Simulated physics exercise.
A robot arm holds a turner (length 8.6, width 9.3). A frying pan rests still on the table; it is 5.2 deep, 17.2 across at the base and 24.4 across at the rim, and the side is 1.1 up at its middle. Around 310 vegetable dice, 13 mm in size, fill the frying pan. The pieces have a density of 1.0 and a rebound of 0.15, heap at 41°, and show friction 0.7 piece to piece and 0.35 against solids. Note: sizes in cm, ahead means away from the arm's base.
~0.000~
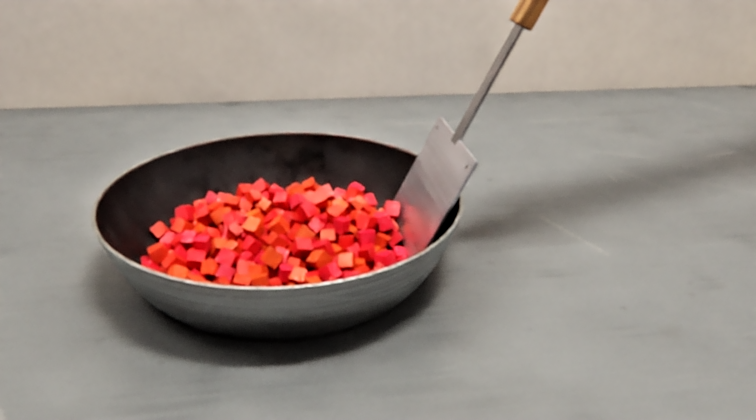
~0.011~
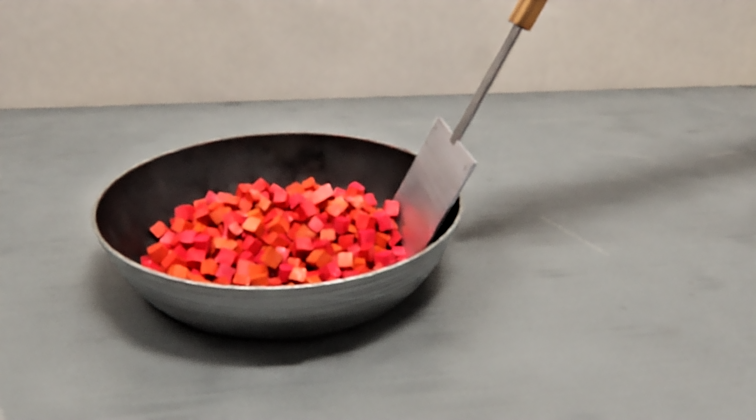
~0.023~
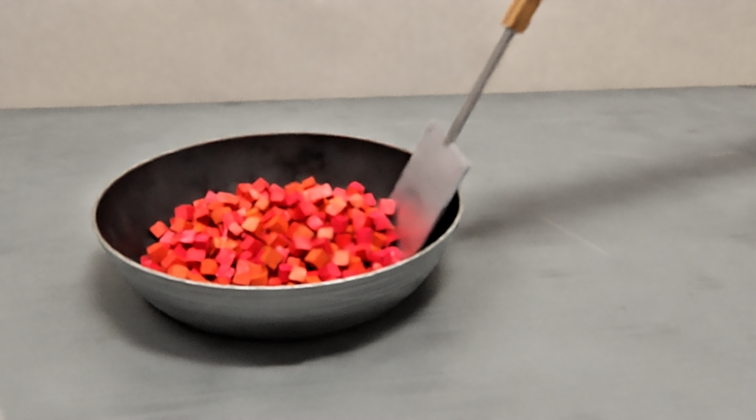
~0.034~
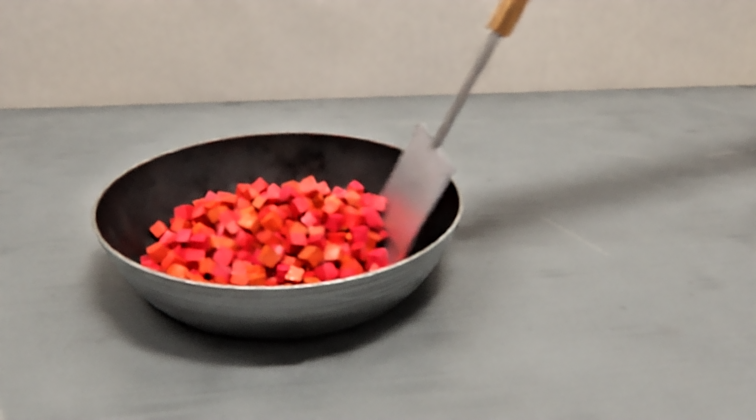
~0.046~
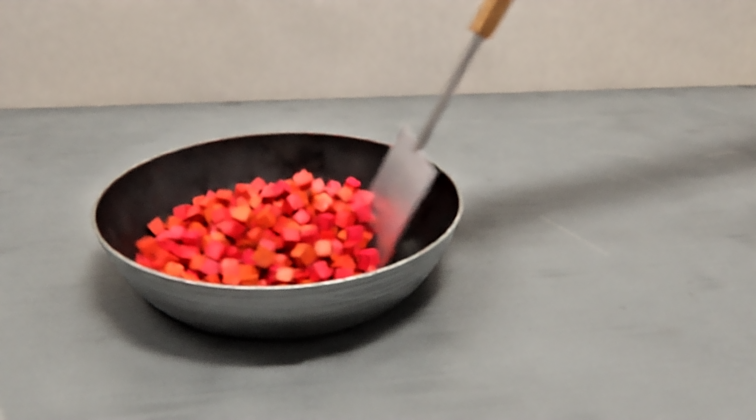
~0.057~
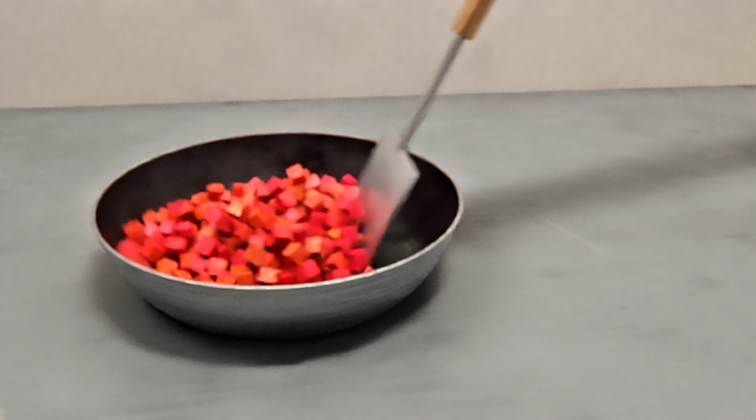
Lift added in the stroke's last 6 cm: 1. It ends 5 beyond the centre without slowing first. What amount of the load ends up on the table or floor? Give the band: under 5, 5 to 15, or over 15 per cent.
5 to 15 per cent.
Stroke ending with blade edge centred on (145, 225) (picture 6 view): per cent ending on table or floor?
Around 55 percent.
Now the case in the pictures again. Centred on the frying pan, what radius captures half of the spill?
That distance comes to about 18 cm.
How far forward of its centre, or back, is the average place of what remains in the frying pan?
Some 5.5 cm ahead of the centre.
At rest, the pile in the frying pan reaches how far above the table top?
Near 7.0 centimetres high.
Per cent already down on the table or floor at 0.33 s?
I'd say close to 8 in a hundred.
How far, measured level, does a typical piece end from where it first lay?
Roughly 6 centimetres.
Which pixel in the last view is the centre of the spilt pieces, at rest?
In the last view, it's around (51, 254).
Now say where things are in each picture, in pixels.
The turner top edge at (457, 137), sloping 64°; upper third of the load around (294, 227), from x 145 to 405, top at y 190; 312 in the frying pan, in the first picture.
The turner top edge at (456, 138), sloping 64°; upper third of the load around (293, 227), from x 145 to 405, top at y 190, in the second picture.
The turner top edge at (449, 141), sloping 64°; upper third of the load around (296, 225), from x 145 to 405, top at y 190, in the third picture.
The turner top edge at (436, 144), sloping 64°; upper third of the load around (297, 223), from x 145 to 405, top at y 185, in the fourth picture.
The turner top edge at (419, 147), sloping 64°; upper third of the load around (290, 223), from x 140 to 400, top at y 180, in the fifth picture.
The turner top edge at (402, 148), sloping 64°; upper third of the load around (278, 222), from x 130 to 400, top at y 175; 312 in the frying pan, in the sixth picture.
After 0.08 s, sloping 64°, highest piece 6 above the table; 312 in the frying pan.
After 0.11 s, sloping 64°, highest piece 8 above the table; 311 in the frying pan, 1 on the blade or in flight.
After 0.33 s, sloping 64°, highest piece 7 above the table; 279 in the frying pan, 23 on the table or floor, 10 on the blade or in flight.
After 1.38 s, sloping 64°, highest piece 7 above the table; 279 in the frying pan, 33 on the table or floor.
In the end, 279 in the frying pan, 33 on the table or floor. That is 11 % on the table or floor.
